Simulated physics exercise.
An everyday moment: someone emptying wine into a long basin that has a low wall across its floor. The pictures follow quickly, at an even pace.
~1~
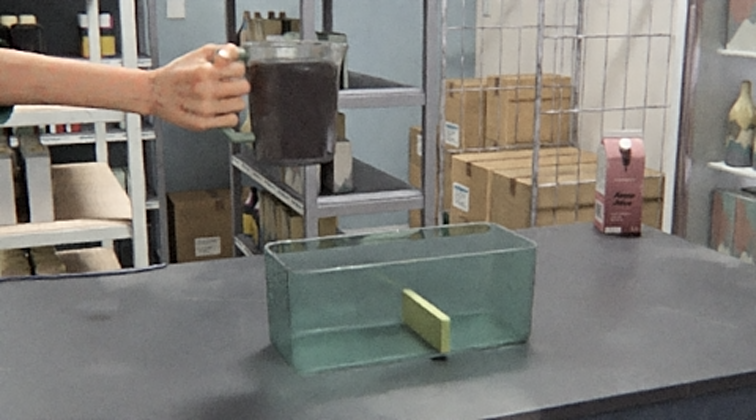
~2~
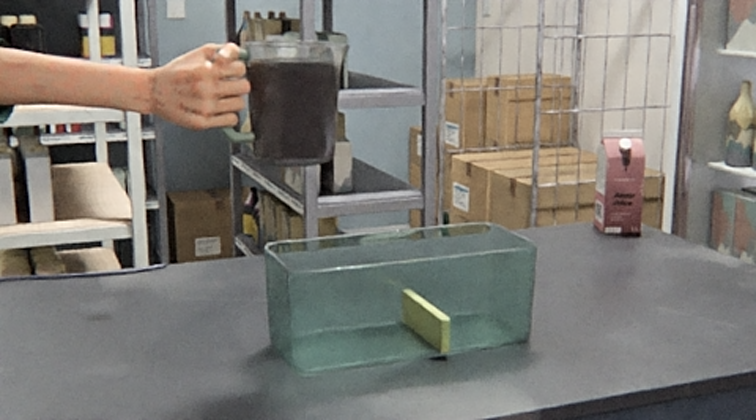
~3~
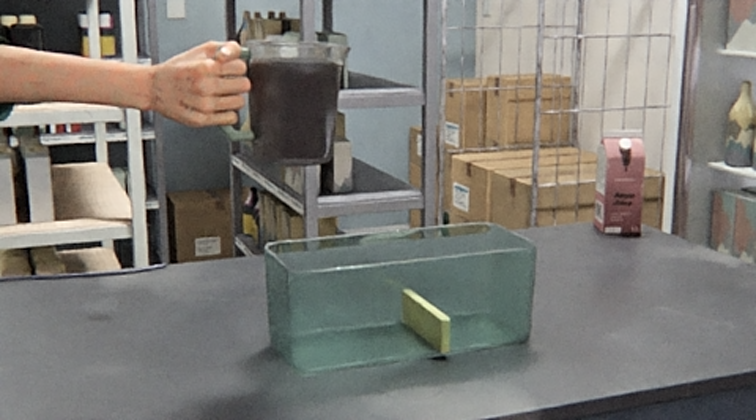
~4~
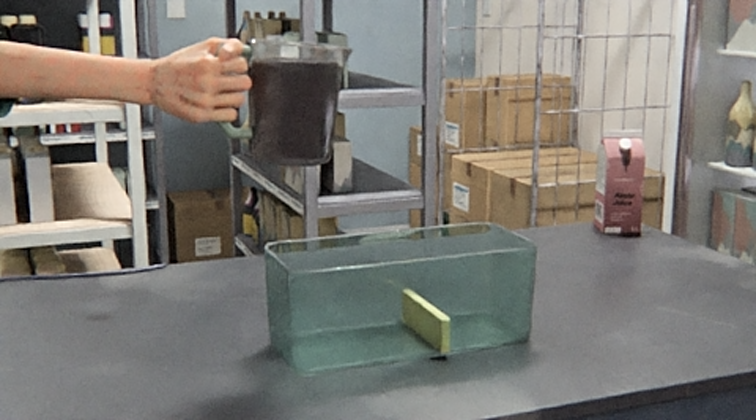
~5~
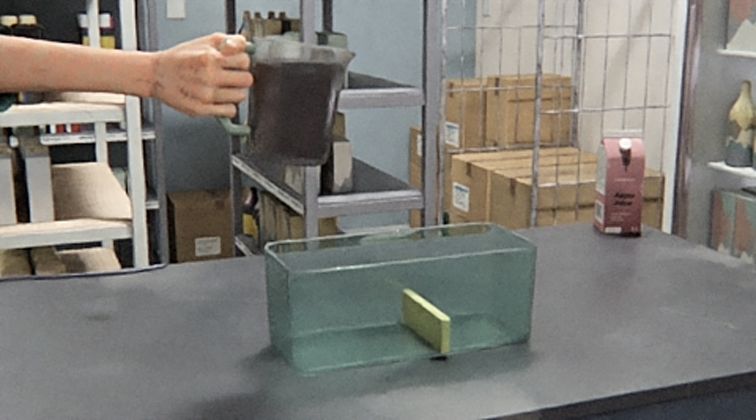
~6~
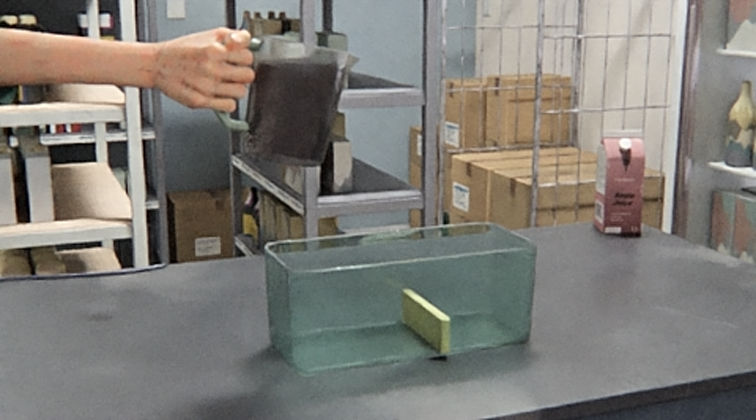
A hand held a clear jug of dark liquid above a long glass basin with a low yellowish wall across its floor, then slowly tilted the jug a little to the right.
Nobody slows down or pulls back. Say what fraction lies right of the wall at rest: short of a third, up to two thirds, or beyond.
It comes to from a third to two thirds.
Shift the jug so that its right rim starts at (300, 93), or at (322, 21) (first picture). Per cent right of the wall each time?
About 5 and 15 per cent.
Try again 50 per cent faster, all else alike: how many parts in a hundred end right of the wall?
Roughly 55 in a hundred.
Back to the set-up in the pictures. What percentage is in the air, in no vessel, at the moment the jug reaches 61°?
It comes to 15 per cent or so.
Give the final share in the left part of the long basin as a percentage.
Close to 40 per cent.
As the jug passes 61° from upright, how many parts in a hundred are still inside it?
Roughly 85 in a hundred.
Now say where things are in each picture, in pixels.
In the first picture, tilt 0°; pouring edge (348, 44); surface from (248, 63) to (335, 60); the long basin's rim runs from (276, 260) to (515, 235); the wall's top is at (425, 305).
In the second picture, tilt 1°; pouring edge (348, 45); surface from (248, 62) to (335, 60).
In the third picture, tilt 2°; pouring edge (350, 46); surface from (249, 62) to (336, 61).
In the fourth picture, tilt 5°; pouring edge (352, 49); surface from (251, 62) to (338, 62).
In the fifth picture, tilt 8°; pouring edge (355, 53); surface from (253, 62) to (341, 63).
In the sixth picture, tilt 13°; pouring edge (358, 58); surface from (255, 64) to (346, 62).
A moment on, the jug is tipped part way and 84 per cent is still to pour, 2 is left of the wall and 1 right of it.
Next, the jug is tipped on its side and 38 per cent is still to pour, 8 is left of the wall and 31 right of it.
Then the jug is tipped on its side and 7 per cent is still to pour, 28 is left of the wall and 58 right of it.
Later the jug is tipped on its side and 1 per cent is still to pour, 40 is left of the wall and 58 right of it.
In the end 41 per cent lies left of the wall, 59 right of it and 1 outside.
